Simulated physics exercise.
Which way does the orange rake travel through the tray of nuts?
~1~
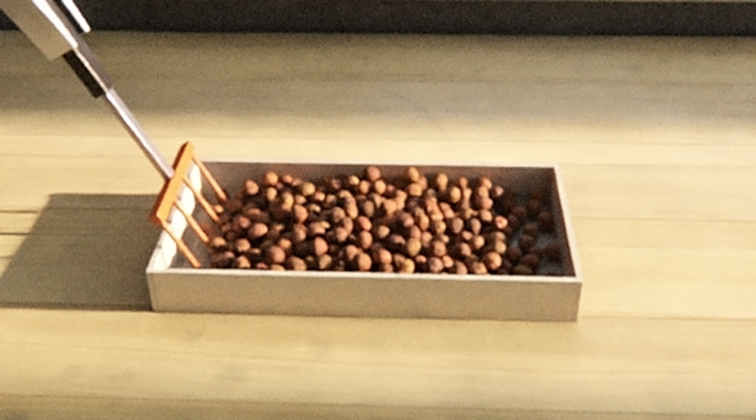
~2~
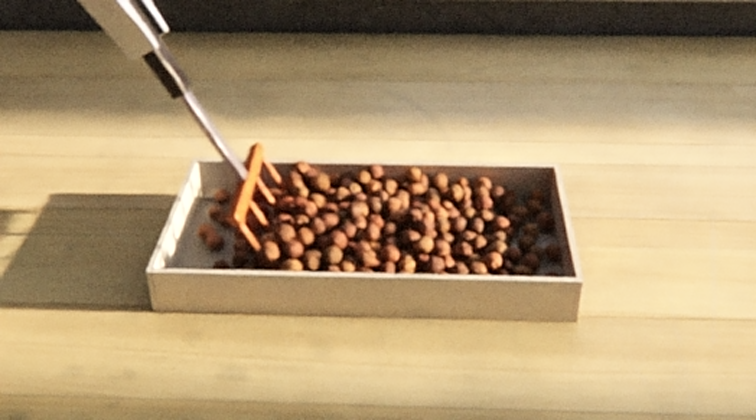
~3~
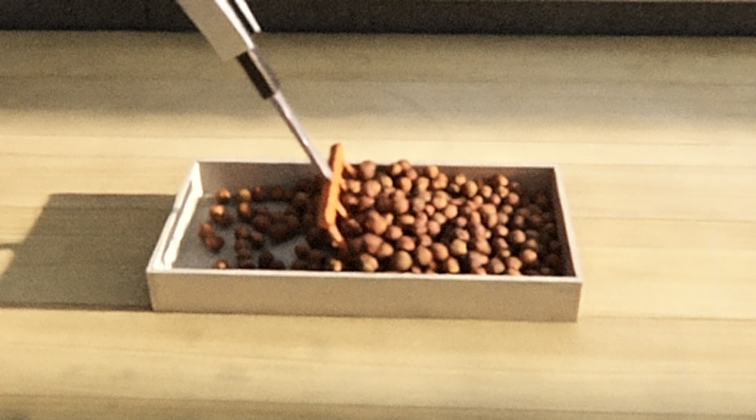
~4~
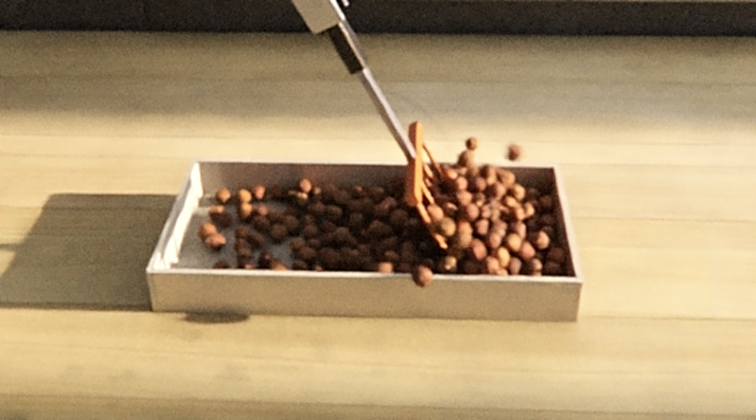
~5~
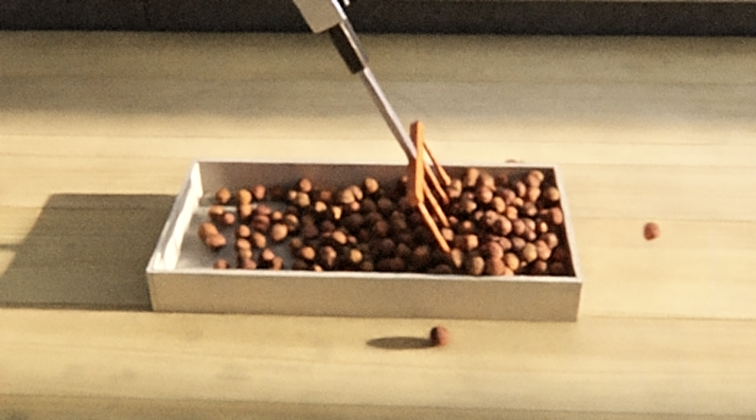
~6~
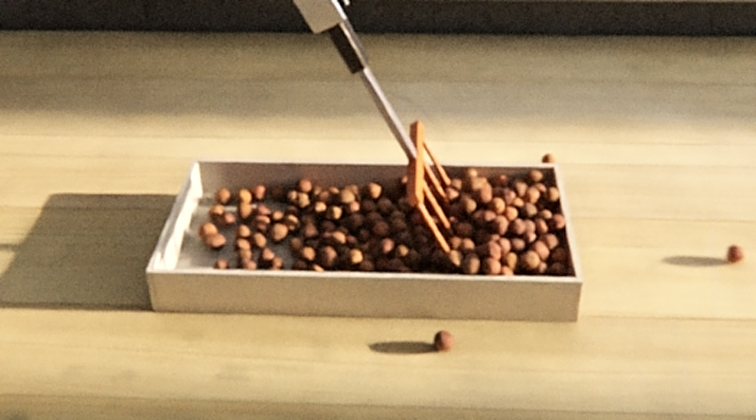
It moves to the right, pushing nuts along with it before coming to rest inside the tray.
